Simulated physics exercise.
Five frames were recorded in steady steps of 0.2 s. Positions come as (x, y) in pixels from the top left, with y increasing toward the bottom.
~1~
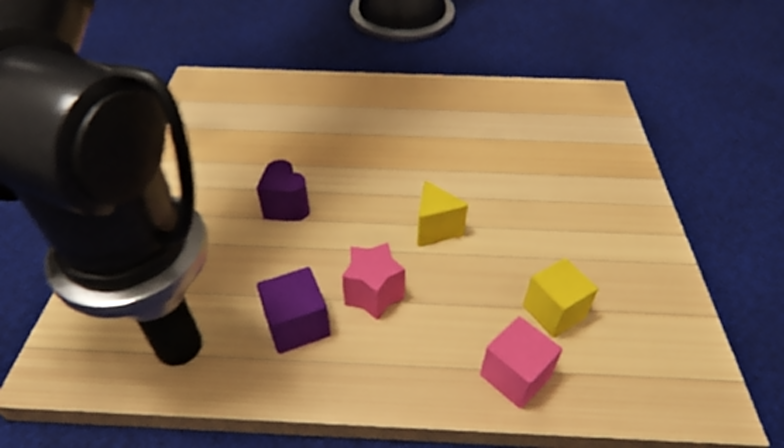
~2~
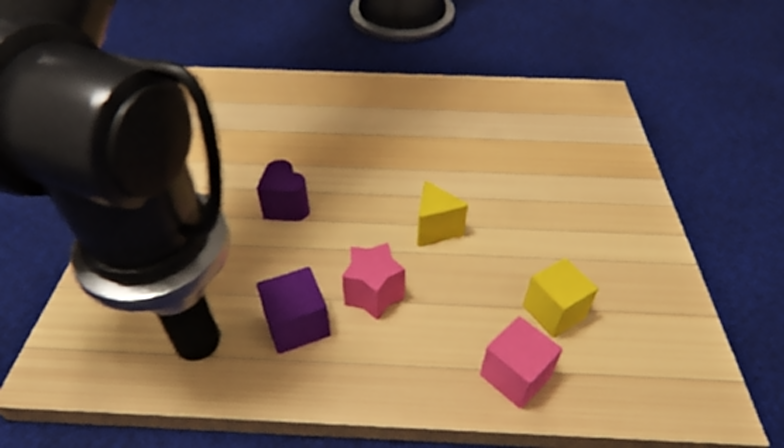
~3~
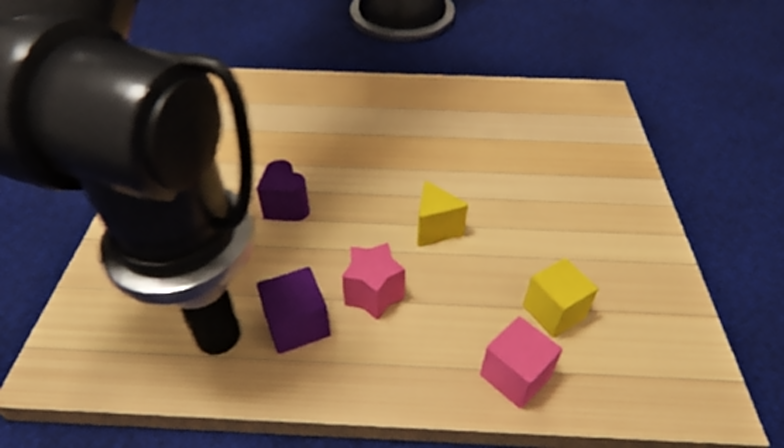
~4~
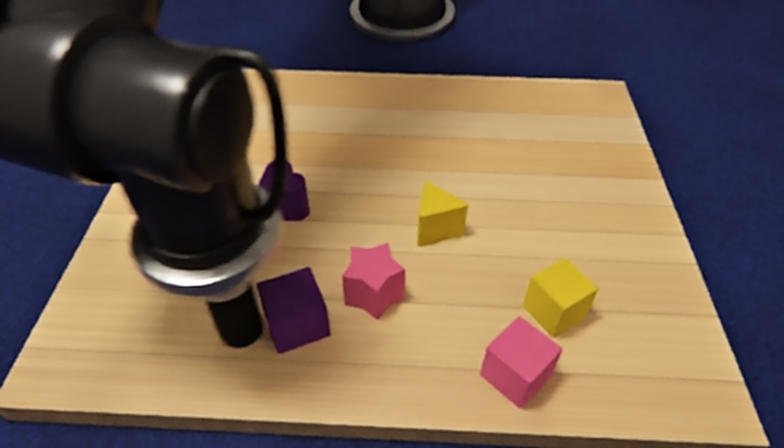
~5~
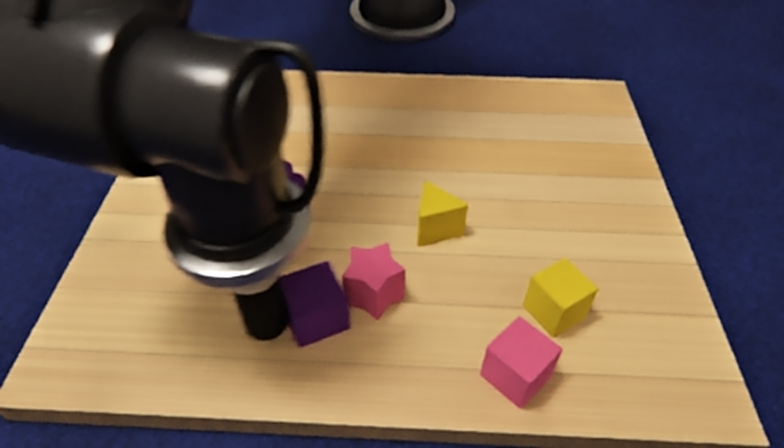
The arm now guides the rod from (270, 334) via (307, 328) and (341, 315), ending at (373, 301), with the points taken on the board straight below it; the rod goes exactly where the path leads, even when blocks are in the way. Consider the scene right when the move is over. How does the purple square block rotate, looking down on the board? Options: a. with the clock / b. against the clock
Choice b: Against the clock.
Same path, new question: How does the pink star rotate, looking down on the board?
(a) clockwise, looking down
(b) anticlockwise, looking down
Option a.
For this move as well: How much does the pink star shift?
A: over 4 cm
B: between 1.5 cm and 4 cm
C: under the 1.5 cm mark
(A)
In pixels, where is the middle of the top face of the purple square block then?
At pixel (411, 248).
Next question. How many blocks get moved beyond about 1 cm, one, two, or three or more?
Going by the path, two of them shift by more than about 1 cm.
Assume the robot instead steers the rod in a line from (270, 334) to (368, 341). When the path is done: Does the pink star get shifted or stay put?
The pink star changes place.
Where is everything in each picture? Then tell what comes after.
The first picture shows rod's lower end (180, 346); purple square block (291, 294); pink star (373, 264); yellow triangle (438, 199).
The second picture shows rod (198, 341); blocks still.
The third picture shows rod (219, 336); blocks still.
The fourth picture shows rod (242, 330); blocks still.
The fifth picture shows rod (267, 323); purple square block (311, 288); pink star (373, 264); yellow triangle (438, 199).
On the path given first. Halfway along, rod (323, 311); purple square block (364, 269), turned 20° anticlockwise; pink star (414, 246).
At the end, rod (372, 289); purple square block (411, 248), turned 25° anticlockwise; pink star (459, 230), turned 20° clockwise; yellow triangle still.
